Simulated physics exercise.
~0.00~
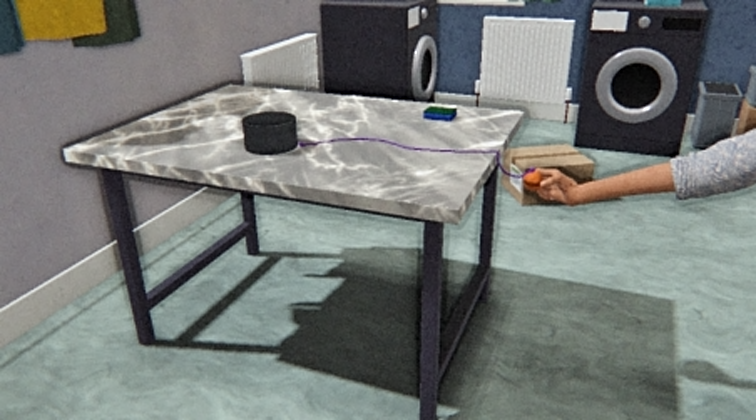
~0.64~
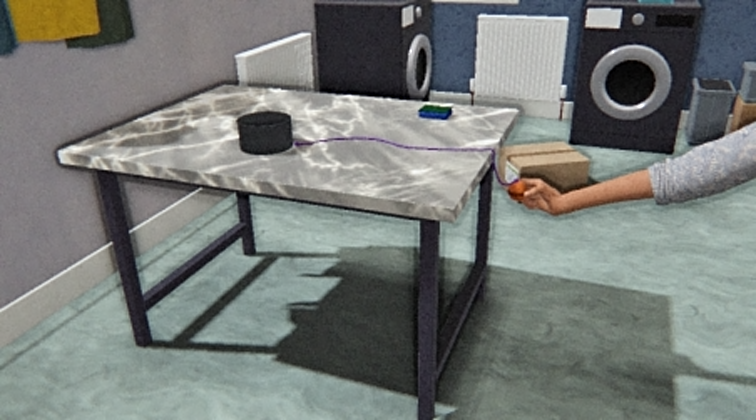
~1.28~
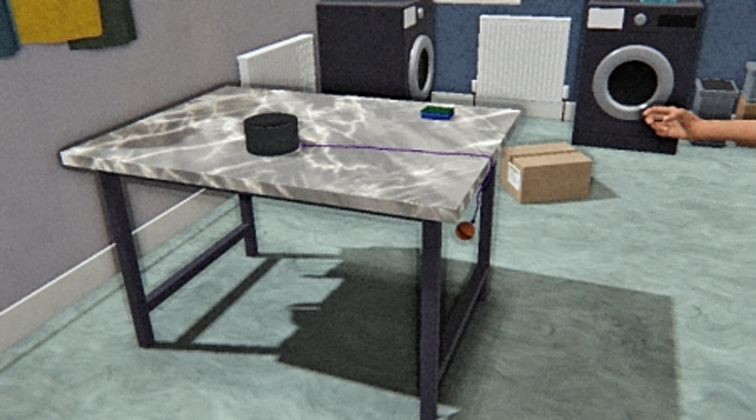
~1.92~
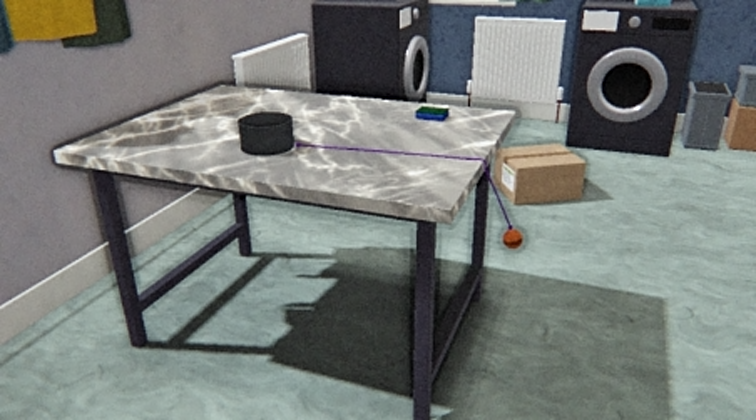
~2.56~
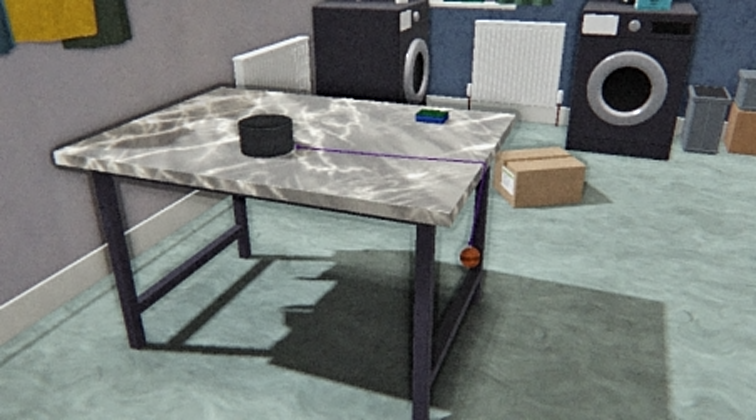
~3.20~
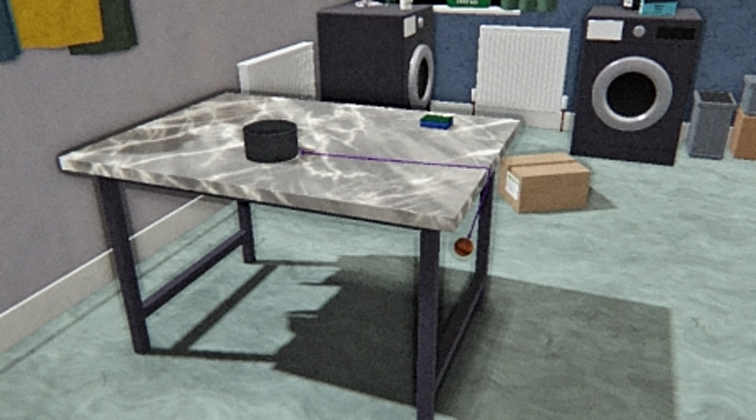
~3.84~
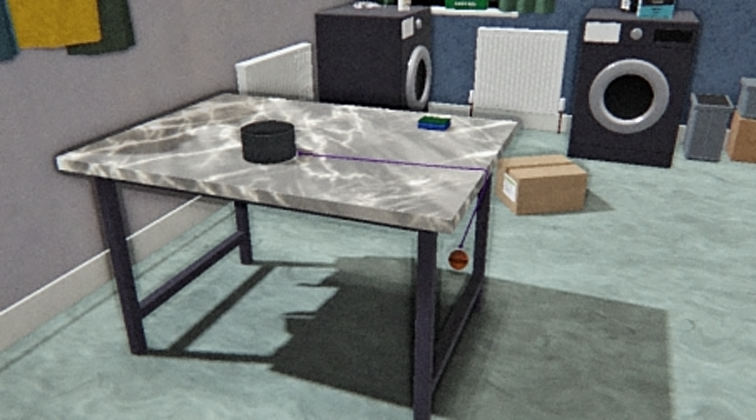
A hand held an orange ball tied to a purple string beside a marble-topped table, lowered it slightly and let go. The ball dropped and swung below the edge, still hanging at the end, while the dark pot and small sponge stayed on top.
